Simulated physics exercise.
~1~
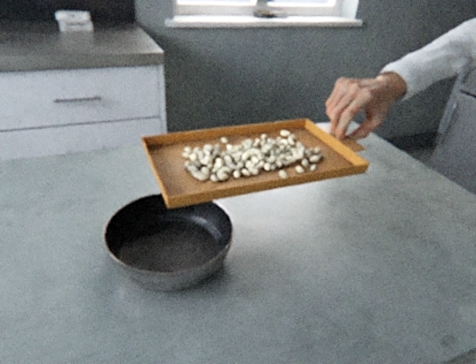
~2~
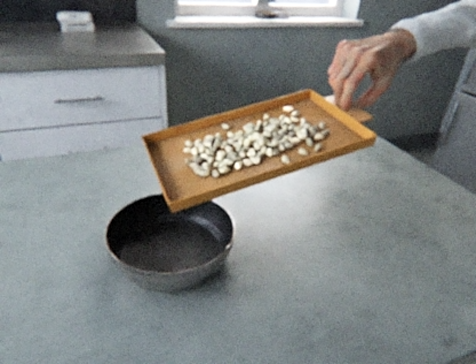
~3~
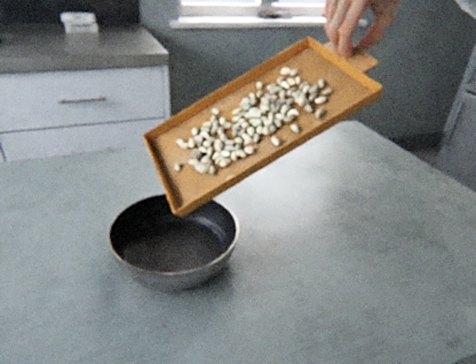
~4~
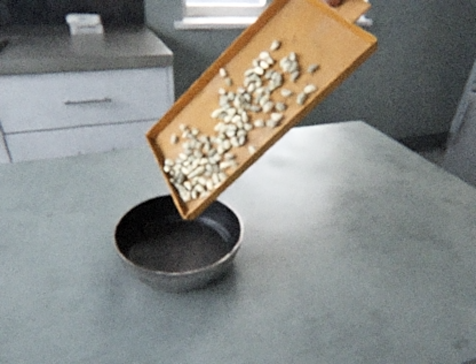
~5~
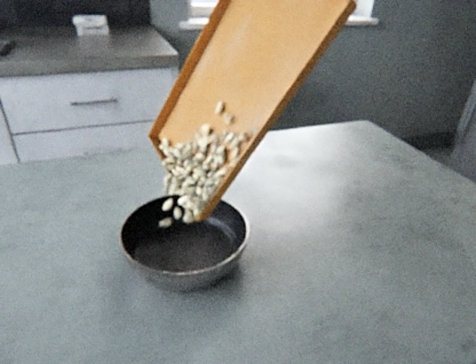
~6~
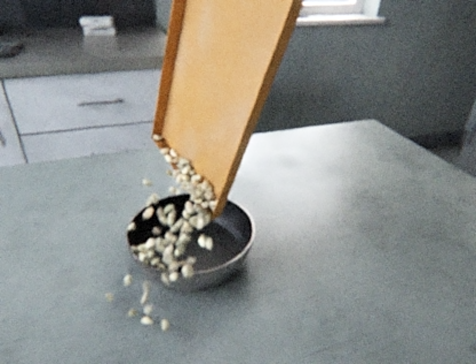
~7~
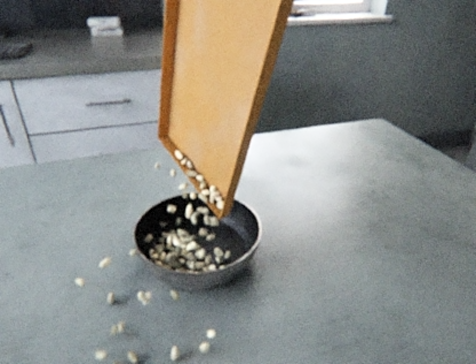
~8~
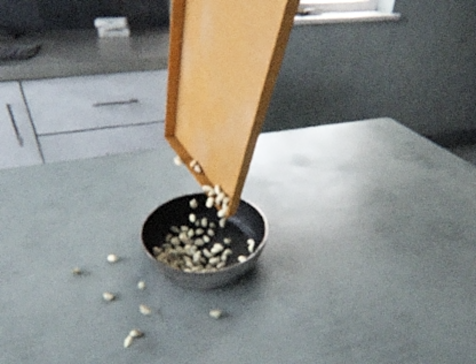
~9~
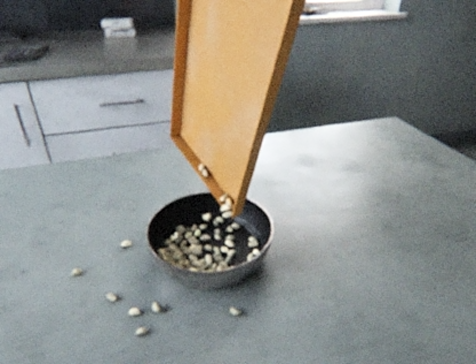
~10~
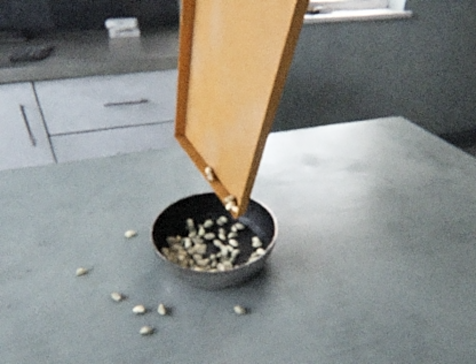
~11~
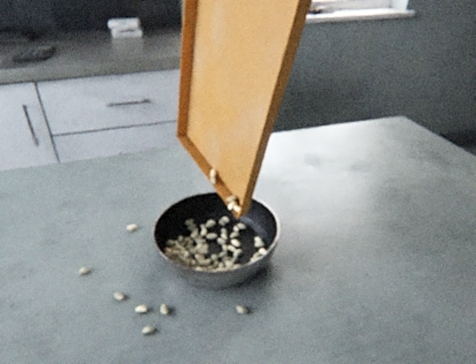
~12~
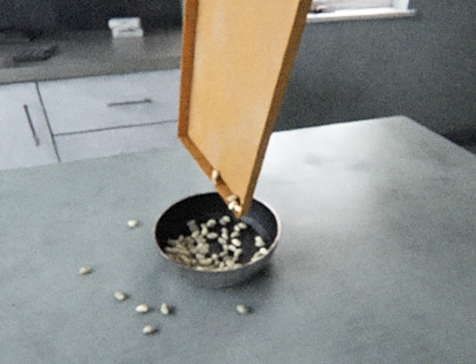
White beans sliding off a hand-tipped wooden tray into a dark pan, several scattering on the table, a few clinging on.
